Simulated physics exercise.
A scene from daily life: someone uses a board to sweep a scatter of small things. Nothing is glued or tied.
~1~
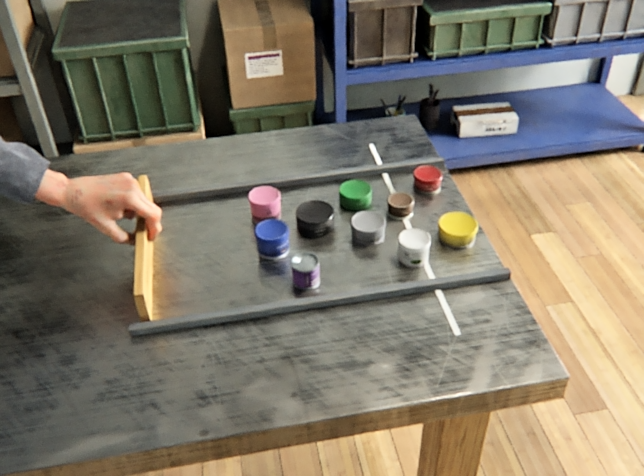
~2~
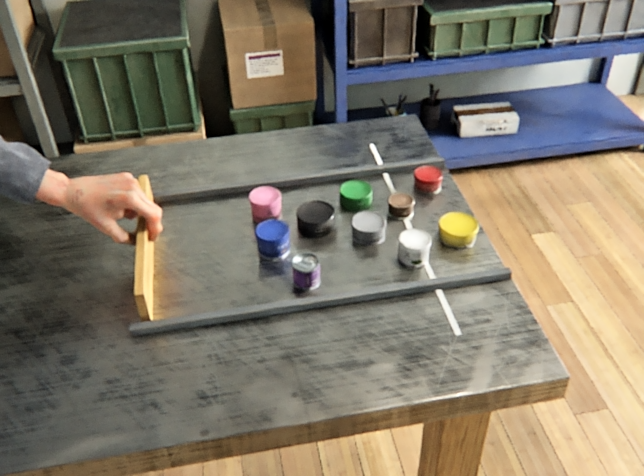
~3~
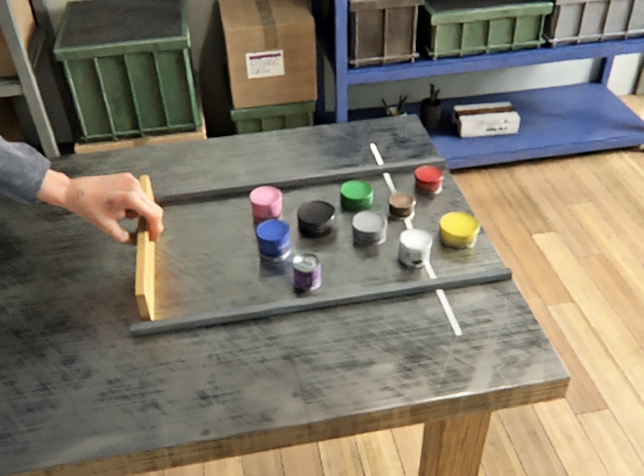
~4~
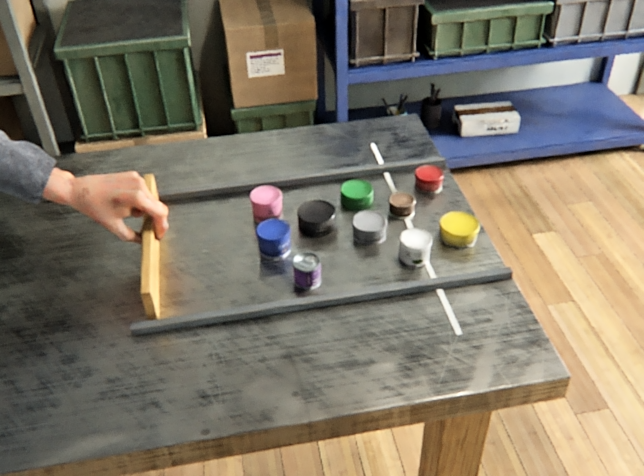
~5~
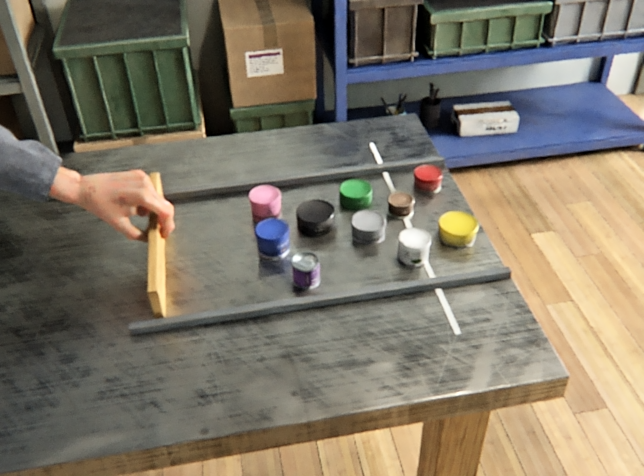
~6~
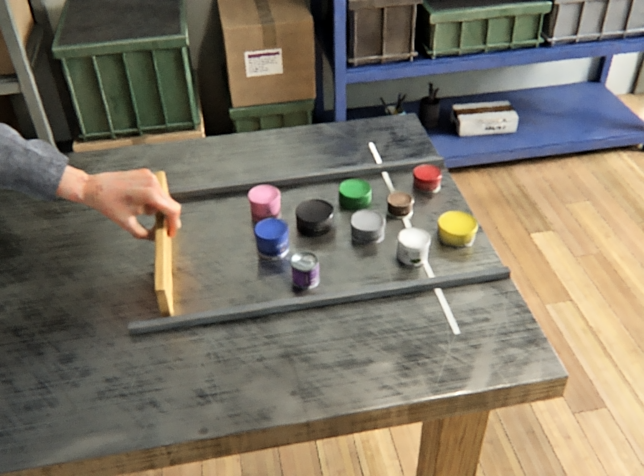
In the video, a hand holds a wooden board upright on a dark table scattered with small colourful tins between two rails, keeps it nearly still at first, then slides it slightly right while the tins stay in place.
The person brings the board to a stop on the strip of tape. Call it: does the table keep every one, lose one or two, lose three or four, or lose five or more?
It loses one or two.
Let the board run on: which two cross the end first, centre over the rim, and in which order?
It is the red tin and after it the yellow tin.
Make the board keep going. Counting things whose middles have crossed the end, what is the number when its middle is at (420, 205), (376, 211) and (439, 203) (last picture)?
In that order 2, 0 and 5.
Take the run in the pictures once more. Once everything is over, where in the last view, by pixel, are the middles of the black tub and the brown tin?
Black tub: (419, 201); brown tin: (448, 196).
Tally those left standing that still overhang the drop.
I'd say 1 of them.
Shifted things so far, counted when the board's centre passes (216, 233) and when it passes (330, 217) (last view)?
Respectively 0 and 6.
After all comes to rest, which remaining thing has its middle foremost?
The one in question is the yellow tin.
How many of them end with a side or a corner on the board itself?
Number in contact with it: 4.
Early on, none off yet; yellow tin at rest near (457, 229); red tin at rest near (427, 179); brown tin at rest near (400, 205).
Finally, the number that fall off is one or two; lost, red tin.
